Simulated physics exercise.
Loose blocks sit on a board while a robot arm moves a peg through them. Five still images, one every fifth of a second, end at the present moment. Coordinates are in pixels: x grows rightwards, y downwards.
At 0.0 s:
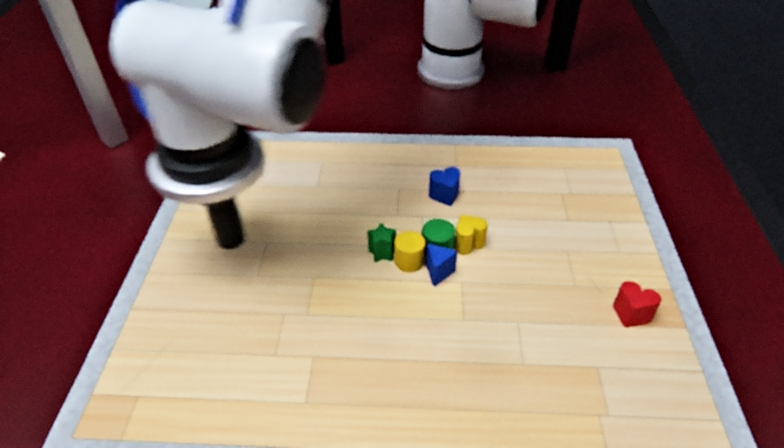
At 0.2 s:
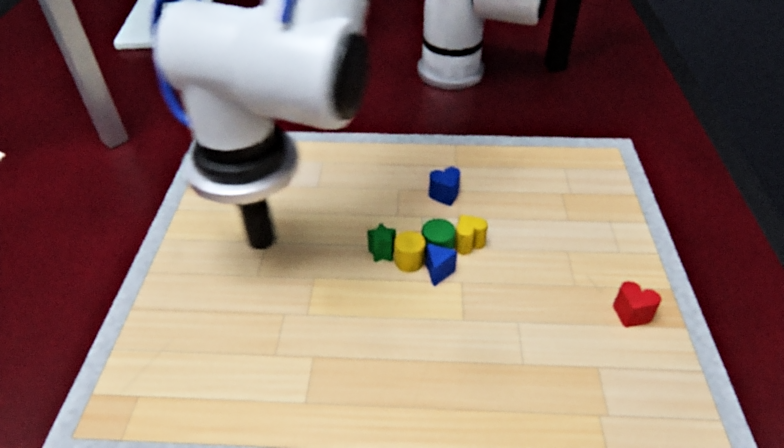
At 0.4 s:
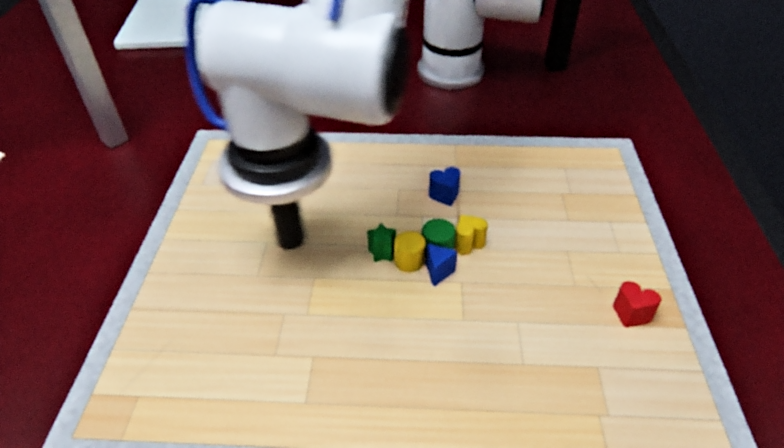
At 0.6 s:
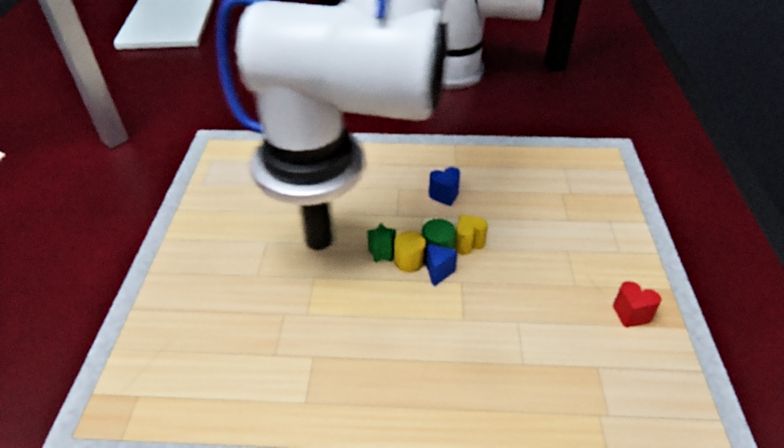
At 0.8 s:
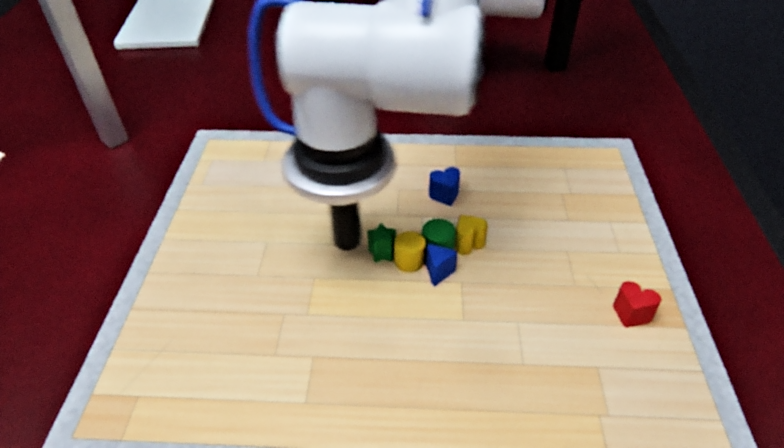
A white robot arm moved its black peg steadily to the right across the wooden board, drawing close to the green star beside the clustered yellow, green and blue blocks, while all the blocks stayed still.
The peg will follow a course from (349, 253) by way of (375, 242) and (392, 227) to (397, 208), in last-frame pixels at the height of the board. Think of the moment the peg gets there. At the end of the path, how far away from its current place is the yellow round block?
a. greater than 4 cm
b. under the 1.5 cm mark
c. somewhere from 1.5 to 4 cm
It's b.
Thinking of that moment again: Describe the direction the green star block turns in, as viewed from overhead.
Viewed from the top, it goes clockwise.
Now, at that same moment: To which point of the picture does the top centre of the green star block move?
It will likely be found at (407, 226).
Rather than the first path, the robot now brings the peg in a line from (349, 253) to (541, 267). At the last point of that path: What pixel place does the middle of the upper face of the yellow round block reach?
I think it will end close to (513, 268).
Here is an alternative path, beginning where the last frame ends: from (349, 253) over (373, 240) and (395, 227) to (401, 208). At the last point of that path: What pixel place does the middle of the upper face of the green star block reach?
Near (406, 223).
The first path, step by step. One third of the way, peg at (375, 231); green star block at (399, 230), turned 40° clockwise; yellow round block at (416, 245); blue triangular block at (443, 254).
Two thirds of the way, peg at (392, 216); green star block at (407, 226), turned 65° clockwise; yellow round block at (416, 245); blue triangular block at (443, 254).
At the end, peg at (397, 196); green star block at (407, 226), turned 65° clockwise; yellow round block at (416, 245); green round block unmoved; blue triangular block at (443, 254).
